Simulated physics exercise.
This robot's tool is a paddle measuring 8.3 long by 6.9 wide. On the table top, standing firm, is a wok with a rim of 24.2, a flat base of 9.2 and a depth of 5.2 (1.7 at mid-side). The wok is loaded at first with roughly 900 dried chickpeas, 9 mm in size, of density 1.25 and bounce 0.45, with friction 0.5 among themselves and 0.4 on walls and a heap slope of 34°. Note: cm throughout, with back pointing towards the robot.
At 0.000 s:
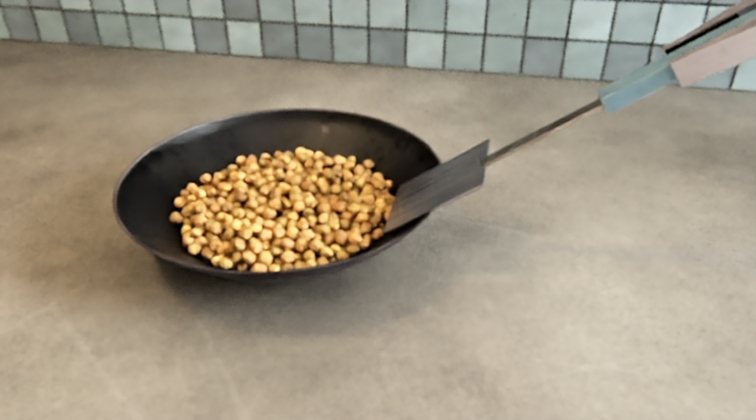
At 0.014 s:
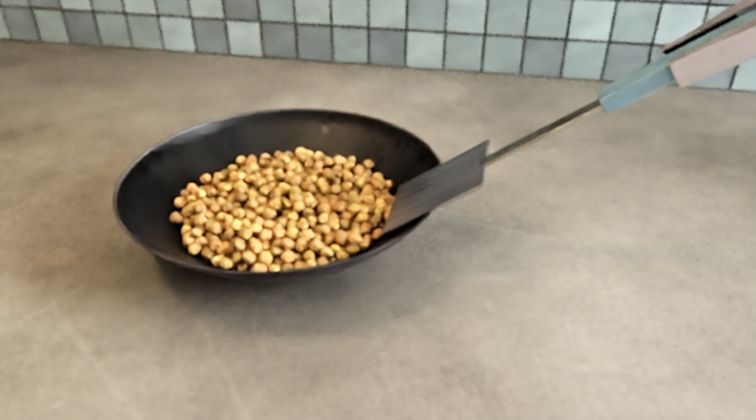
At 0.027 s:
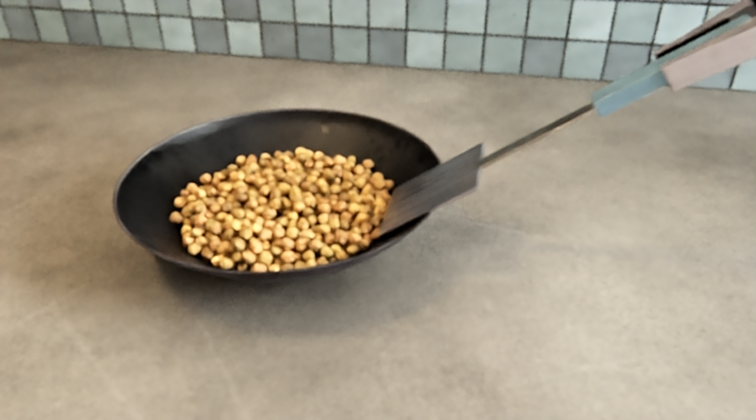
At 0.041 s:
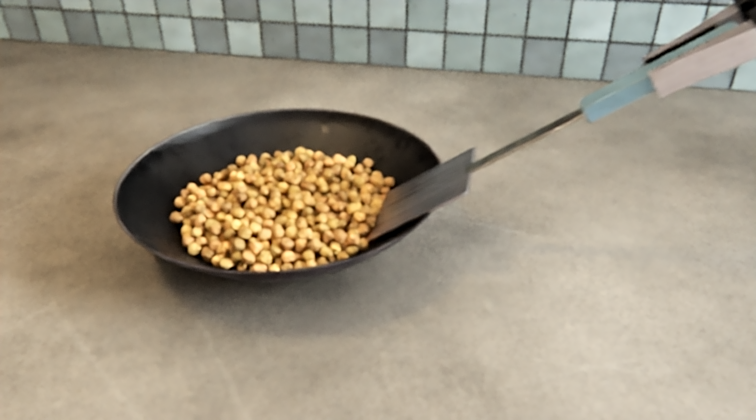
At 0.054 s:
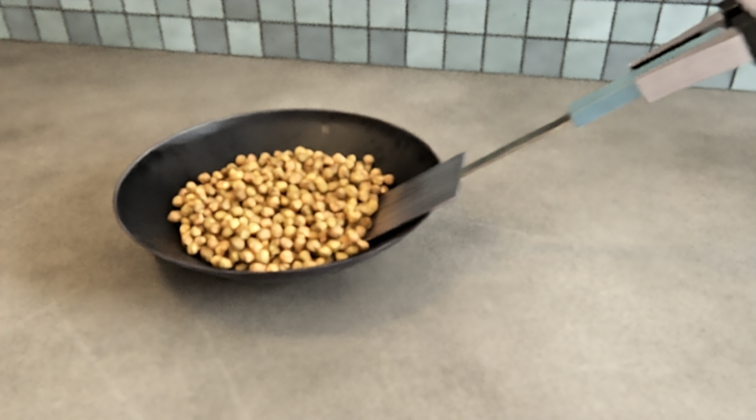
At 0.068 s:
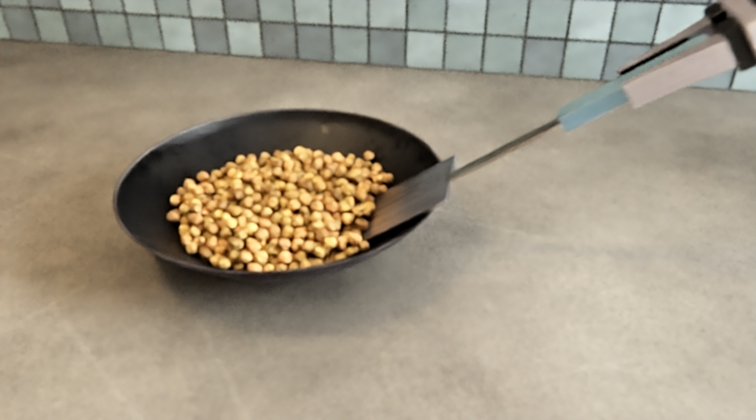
A flat dark paddle on a thin rod, its blade resting inside the right side of a black wok of chickpeas, slides slightly left and down, nudging the nearest chickpeas a little while the wok stays still.
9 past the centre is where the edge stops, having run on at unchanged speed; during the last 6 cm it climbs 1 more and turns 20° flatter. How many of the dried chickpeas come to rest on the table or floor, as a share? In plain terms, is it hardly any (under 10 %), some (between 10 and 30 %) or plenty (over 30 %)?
Some - between 10 and 30 %.
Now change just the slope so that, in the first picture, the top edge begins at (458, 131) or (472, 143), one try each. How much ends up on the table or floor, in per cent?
About 25 and 20 per cent.
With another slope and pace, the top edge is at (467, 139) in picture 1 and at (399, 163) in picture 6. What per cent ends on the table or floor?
Around 45 per cent finishes there.
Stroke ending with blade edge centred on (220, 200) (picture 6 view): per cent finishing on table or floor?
Around 0 percent ends on the table or floor.
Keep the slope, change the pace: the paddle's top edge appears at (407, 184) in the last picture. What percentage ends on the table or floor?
That share would be some 45 percent.
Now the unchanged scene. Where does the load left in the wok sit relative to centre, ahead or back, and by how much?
Offset forward: Around 3.5 cm.
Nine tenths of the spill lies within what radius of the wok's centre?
About 25 cm from the centre.
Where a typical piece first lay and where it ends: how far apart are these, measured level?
I'd guess close to 4 centimetres.
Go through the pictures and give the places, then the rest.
In the first frame, paddle top edge at (487, 161), sloping 36°; upper third of the load around (286, 199), from x 175 to 390, top at y 150; 900 in the wok.
In the second frame, paddle top edge at (486, 162), sloping 36°; upper third of the load around (286, 199), from x 175 to 390, top at y 150.
In the third frame, paddle top edge at (481, 164), sloping 36°; upper third of the load around (285, 198), from x 175 to 390, top at y 150.
In the fourth frame, paddle top edge at (472, 169), sloping 36°; upper third of the load around (287, 198), from x 175 to 390, top at y 150.
In the fifth frame, paddle top edge at (462, 173), sloping 36°; upper third of the load around (286, 197), from x 175 to 390, top at y 150.
In the sixth frame, paddle top edge at (452, 177), sloping 36°; upper third of the load around (284, 195), from x 175 to 390, top at y 150; 900 in the wok.
After 0.18 s, sloping 36°, highest piece 5 above the table; 900 in the wok.
After 0.30 s, sloping 29°, highest piece 7 above the table; 898 in the wok, 2 on the blade or in flight.
After 0.56 s, sloping 16°, highest piece 7 above the table; 707 in the wok, 182 on the table or floor, 11 on the blade or in flight.
After 1.61 s, sloping 16°, highest piece 7 above the table; 704 in the wok, 196 on the table or floor.
At rest, 704 in the wok, 196 on the table or floor. That is 22 % on the table or floor.
